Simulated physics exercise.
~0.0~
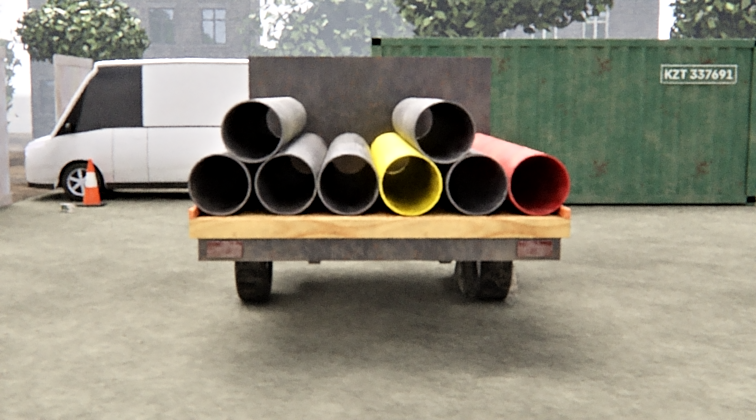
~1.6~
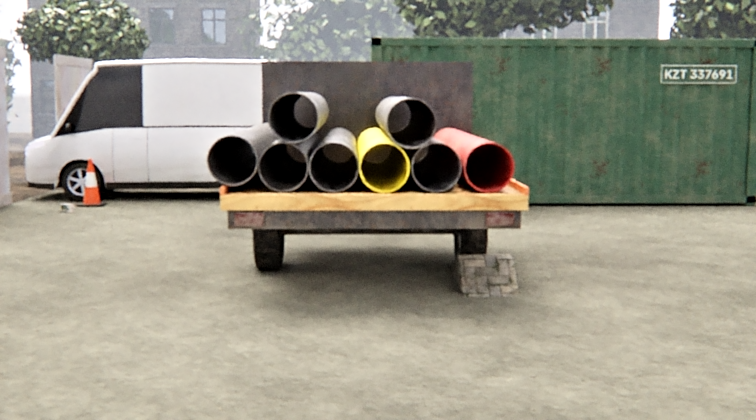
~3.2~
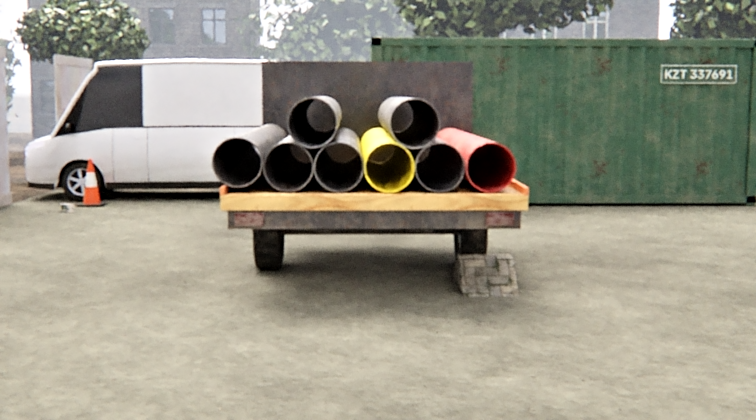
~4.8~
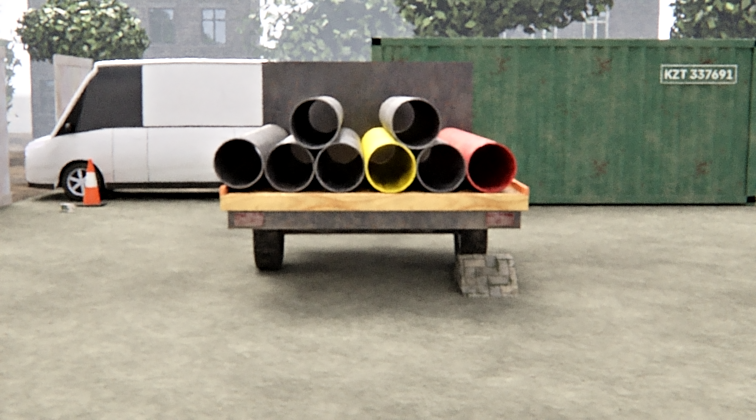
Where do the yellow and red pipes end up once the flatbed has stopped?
Both are still on the deck. The yellow pipe stays in the bottom row near the middle, and the red one remains at the right end.
